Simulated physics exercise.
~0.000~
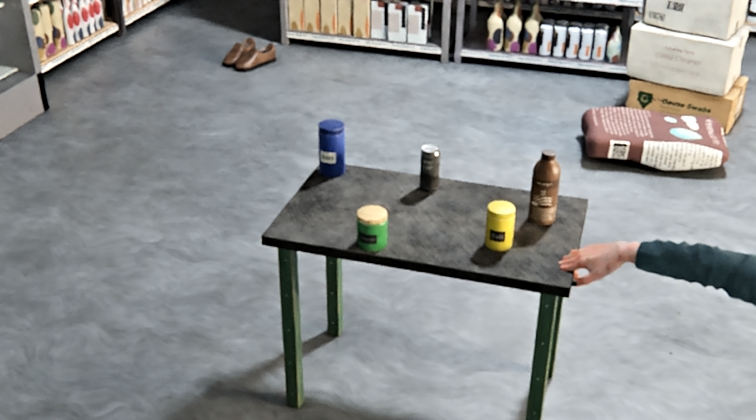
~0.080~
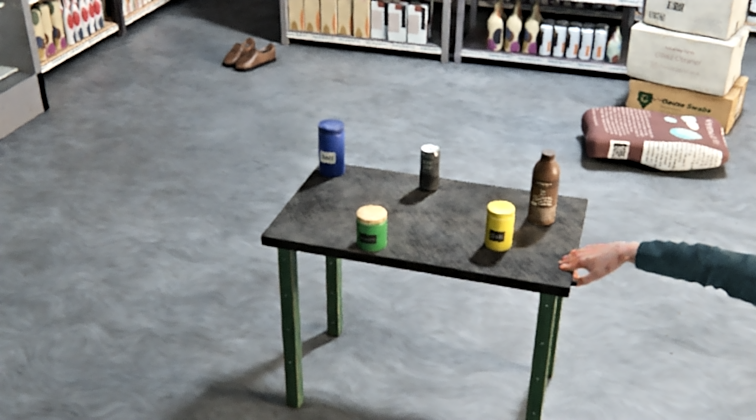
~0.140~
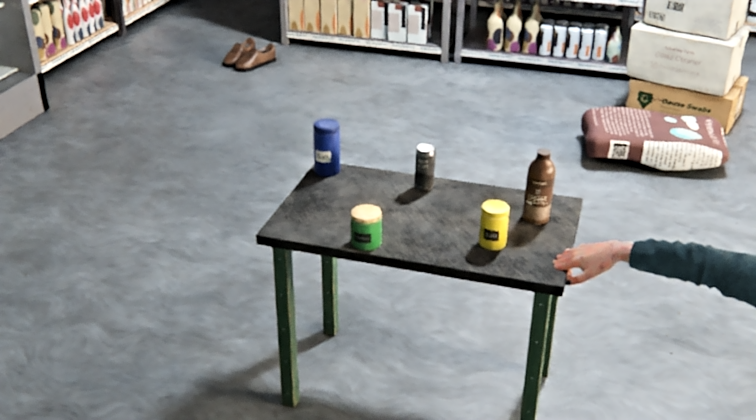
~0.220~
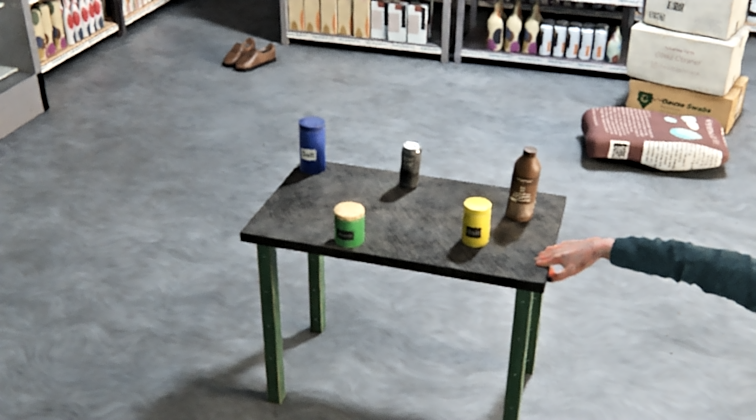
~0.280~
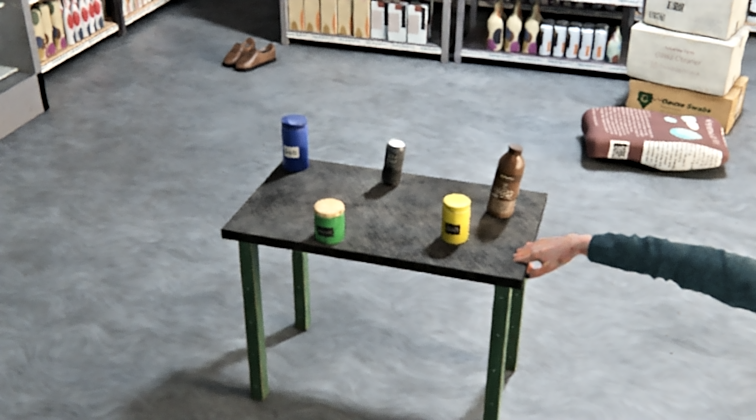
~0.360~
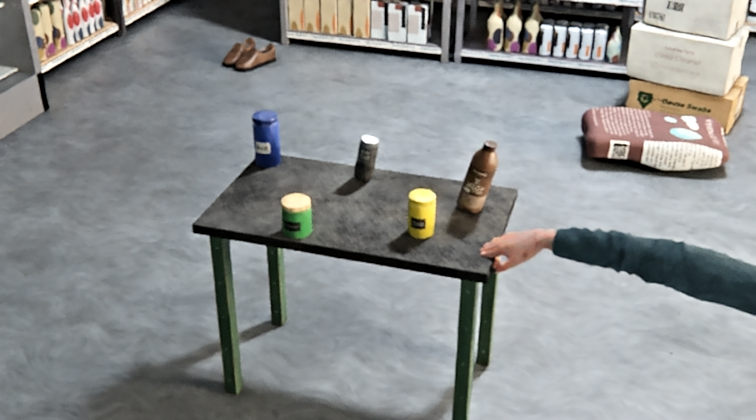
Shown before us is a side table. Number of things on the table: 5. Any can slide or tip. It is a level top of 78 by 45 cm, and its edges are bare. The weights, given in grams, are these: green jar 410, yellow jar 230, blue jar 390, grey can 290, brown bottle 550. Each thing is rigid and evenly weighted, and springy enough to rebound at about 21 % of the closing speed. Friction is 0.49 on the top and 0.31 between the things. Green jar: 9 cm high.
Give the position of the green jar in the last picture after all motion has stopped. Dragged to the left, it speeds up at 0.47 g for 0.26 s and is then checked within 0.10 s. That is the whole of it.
The green jar ends near (262, 211).
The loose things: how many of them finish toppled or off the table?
That makes 3.
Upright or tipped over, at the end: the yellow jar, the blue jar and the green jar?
Here's how it ends: The yellow jar never goes down, the blue jar comes down, and the green jar never goes down.
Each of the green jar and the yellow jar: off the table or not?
The green jar is kept in bounds, the yellow jar is kept in bounds.
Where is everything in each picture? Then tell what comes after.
The first frame shows green jar (372, 228); yellow jar (500, 226).
The second frame shows grey can (430, 168); brown bottle (545, 186).
The third frame shows table 1 cm from its start; yellow jar (494, 225); blue jar (327, 147).
The fourth frame shows table 6 cm from its start; brown bottle (525, 183) tilted 4°; grey can (410, 165) tilted 3°.
The fifth frame shows table 11 cm from its start; brown bottle (507, 180) tilted 8°; yellow jar (456, 219).
The sixth frame shows table 19 cm from its start; green jar (297, 216); grey can (366, 158) tilted 10°.
By 0.46 s, table 22 cm from its start; blue jar now off the table; green jar 6 cm from its spot near (269, 211); grey can tilted 31°.
By 0.56 s, table 22 cm from its start; green jar 8 cm from its spot near (262, 211); grey can on its side; brown bottle tilted 53°.
By 0.86 s, table 22 cm from its start; green jar 8 cm from its spot near (262, 211); brown bottle on its side; grey can on its side.
When it is over (1.1 s), off the table, blue jar; lying over on the table, grey can and brown bottle; not toppled but over 5 cm from the start, green jar and yellow jar. End places, in pixels of the last picture, green jar near (262, 211).
